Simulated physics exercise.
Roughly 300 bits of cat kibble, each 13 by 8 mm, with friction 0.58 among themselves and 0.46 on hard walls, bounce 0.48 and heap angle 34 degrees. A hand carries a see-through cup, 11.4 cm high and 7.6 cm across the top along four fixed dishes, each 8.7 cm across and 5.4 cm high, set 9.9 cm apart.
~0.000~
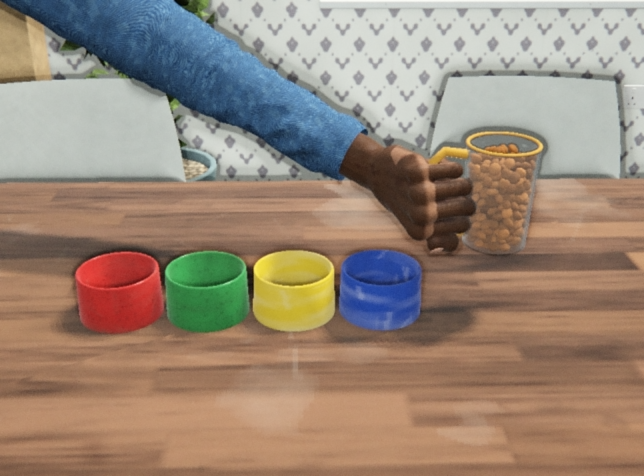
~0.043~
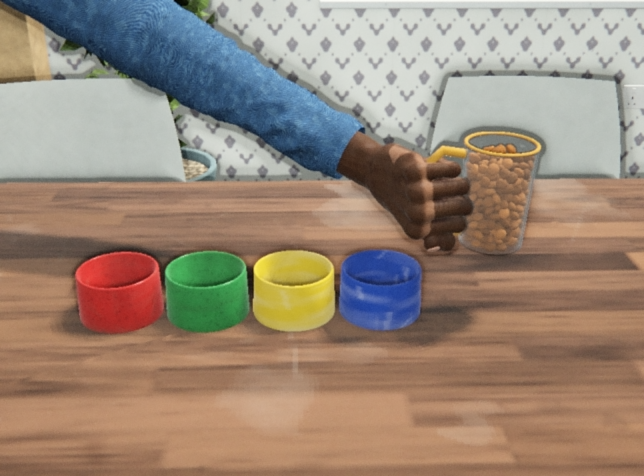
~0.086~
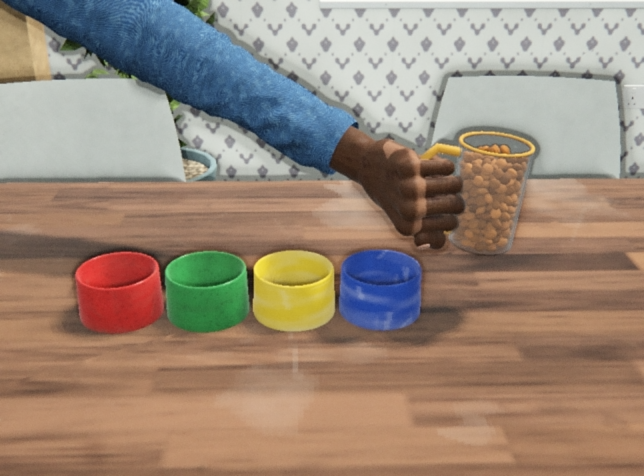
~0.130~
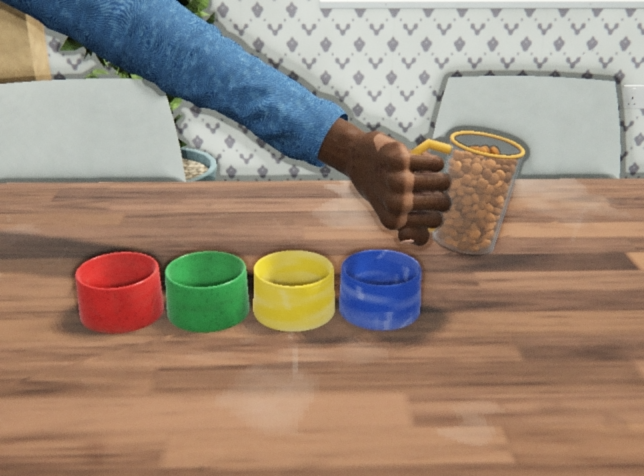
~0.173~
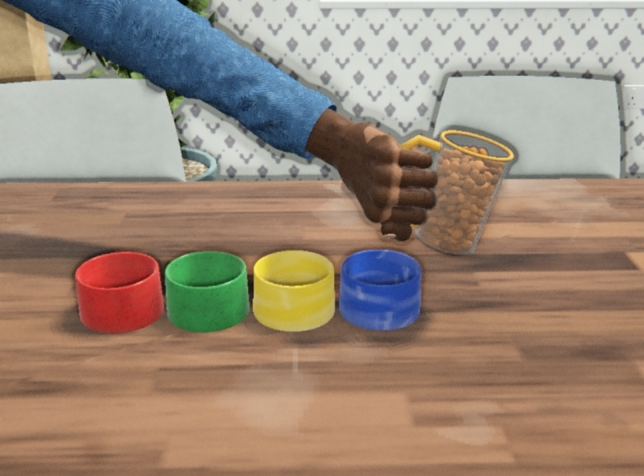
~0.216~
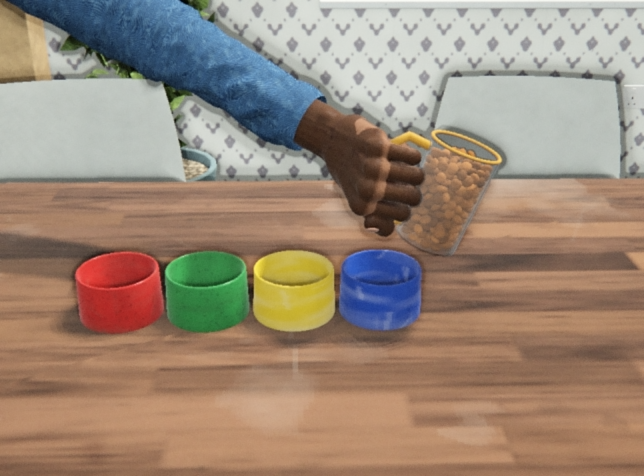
On a wooden table with red, green, yellow and blue dishes in a row, a hand in a blue sleeve holds a clear cup of small brown pieces, moves it left and tilts it gradually to the right.
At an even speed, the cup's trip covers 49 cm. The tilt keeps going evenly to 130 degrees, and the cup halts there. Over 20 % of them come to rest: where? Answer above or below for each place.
Red dish: Above, blue dish: Below, green dish: Above, yellow dish: Below, counter: Below.
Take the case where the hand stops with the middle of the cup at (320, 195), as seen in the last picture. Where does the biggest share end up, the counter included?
Result: Biggest portion at blue.
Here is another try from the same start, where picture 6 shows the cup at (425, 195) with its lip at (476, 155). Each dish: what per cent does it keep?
In the end red holds 90, blue holds 0, green holds 0, yellow holds 0.
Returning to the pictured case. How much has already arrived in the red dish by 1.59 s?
I'd say close to 50 per cent at that point.
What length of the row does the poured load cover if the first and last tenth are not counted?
That stretch measures near 15 centimetres.
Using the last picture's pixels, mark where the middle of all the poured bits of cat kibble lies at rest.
I'd put it at about (146, 298).
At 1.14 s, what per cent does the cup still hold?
65 per cent.
After 0.77 s, tilt 85 degrees; cup holds 100 %.
Then, at 1.14 s, tilt 128 degrees; cup holds 65 %, green 25 %, yellow 5 %.
After 1.59 s, tilt 130 degrees; cup holds 0 %, red 50 %, green 30 %, yellow 5 %.
By 1.9 s all is still; red 50 %, blue 0 %, green 30 %, yellow 5 %, counter 10 %.
